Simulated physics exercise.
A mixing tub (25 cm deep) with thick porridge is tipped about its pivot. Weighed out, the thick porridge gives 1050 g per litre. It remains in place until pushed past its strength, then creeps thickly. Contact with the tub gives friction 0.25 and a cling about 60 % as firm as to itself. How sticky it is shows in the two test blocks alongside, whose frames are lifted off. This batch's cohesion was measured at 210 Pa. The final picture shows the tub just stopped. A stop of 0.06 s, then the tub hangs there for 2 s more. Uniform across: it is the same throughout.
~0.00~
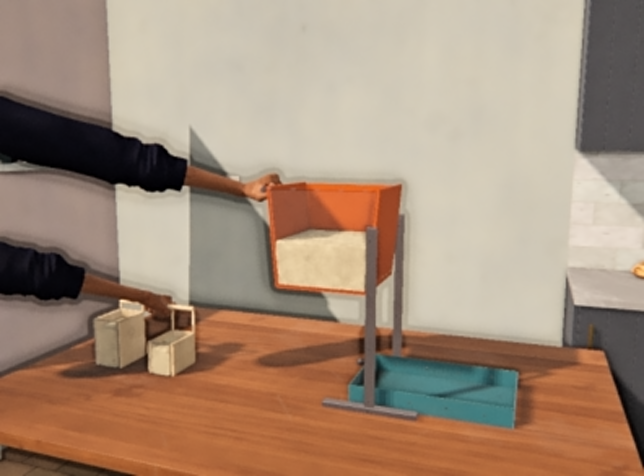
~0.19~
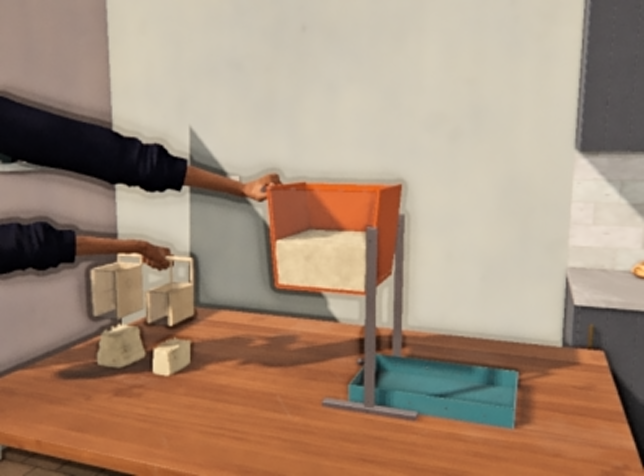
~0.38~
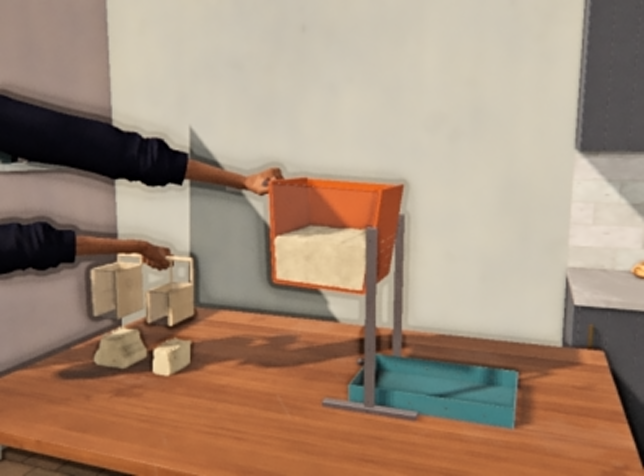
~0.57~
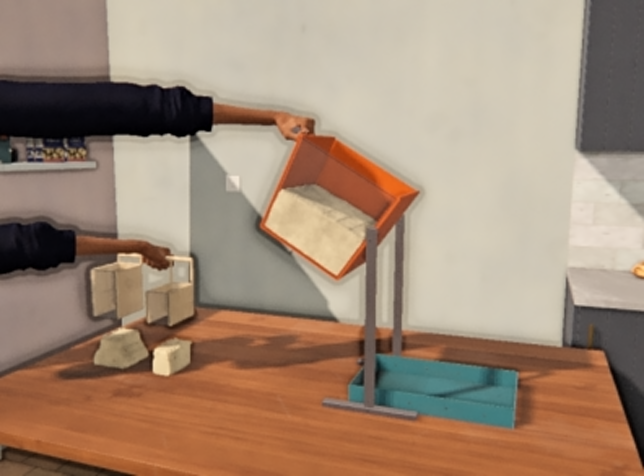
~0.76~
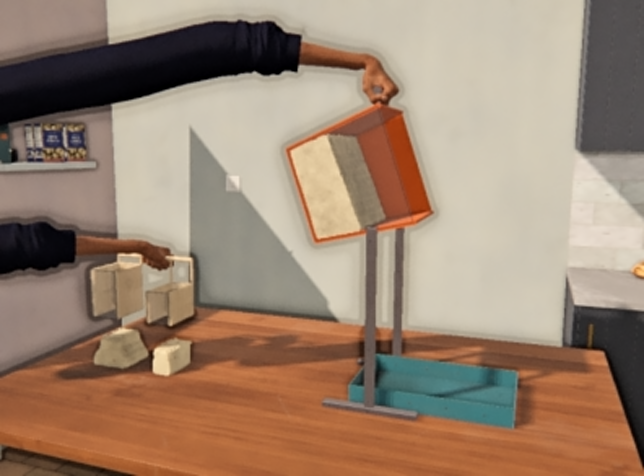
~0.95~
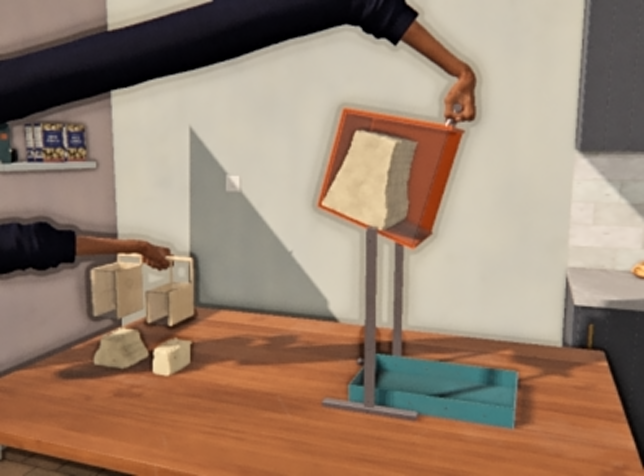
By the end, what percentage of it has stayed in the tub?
Some 0 per cent has stayed in the tub.
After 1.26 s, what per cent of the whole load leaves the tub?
Roughly 30 per cent of the load.
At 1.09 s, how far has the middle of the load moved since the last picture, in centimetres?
Roughly 11 cm.
After 1.09 s, the tub is at 105 degrees and holds 84 %.
After 1.26 s, the tub is at 105 degrees and holds 31 %.
After 1.43 s, the tub is at 105 degrees and holds 1 %.
After 1.60 s, the tub is at 105 degrees and holds 0 %.
After 2.95 s, at the end, the tub is at 105 degrees and holds 0 %.
